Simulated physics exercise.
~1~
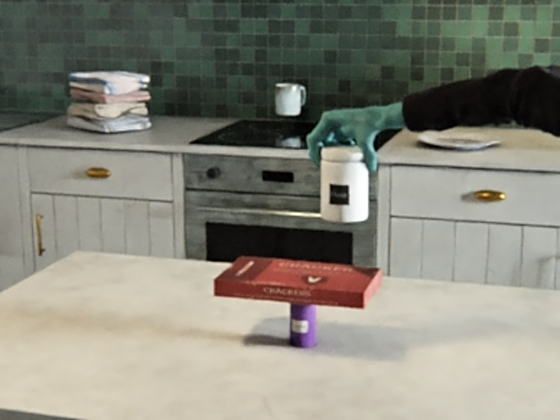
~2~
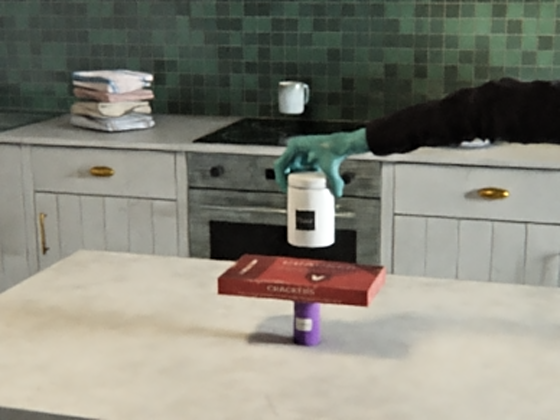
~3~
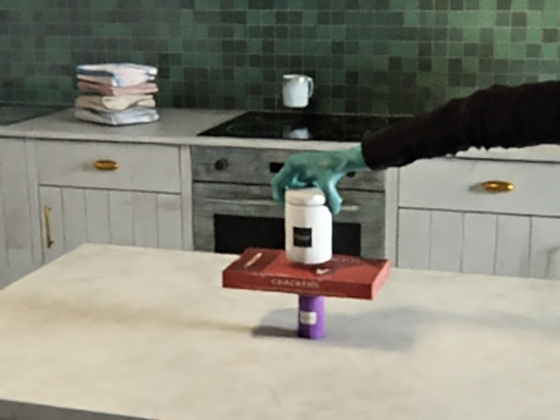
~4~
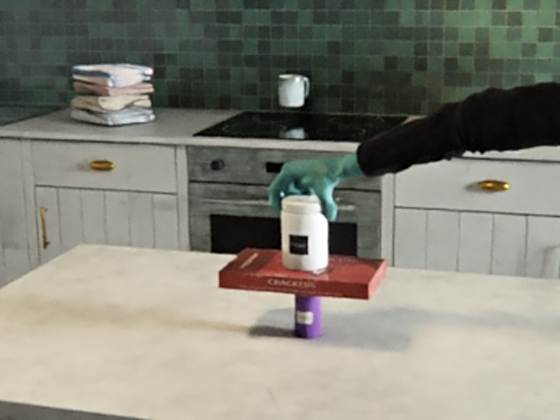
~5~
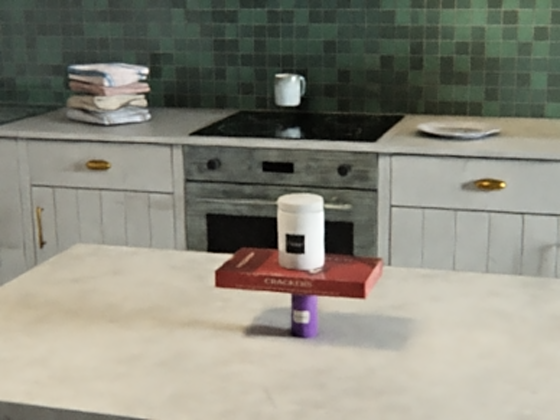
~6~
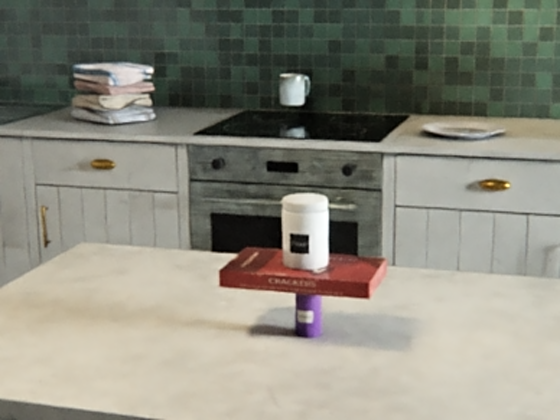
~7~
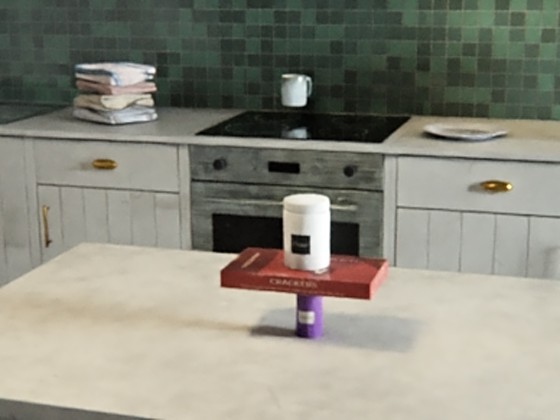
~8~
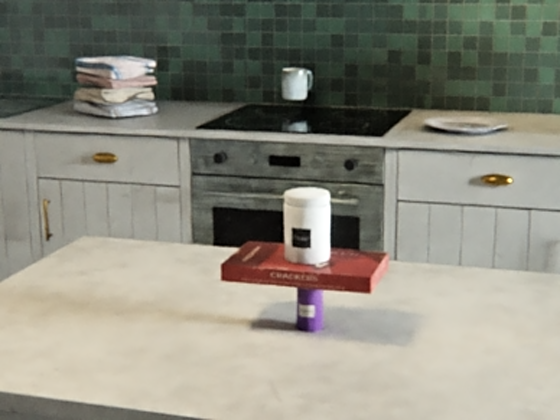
A gloved hand lowers a white jar onto a balanced red packet, and the stack holds.
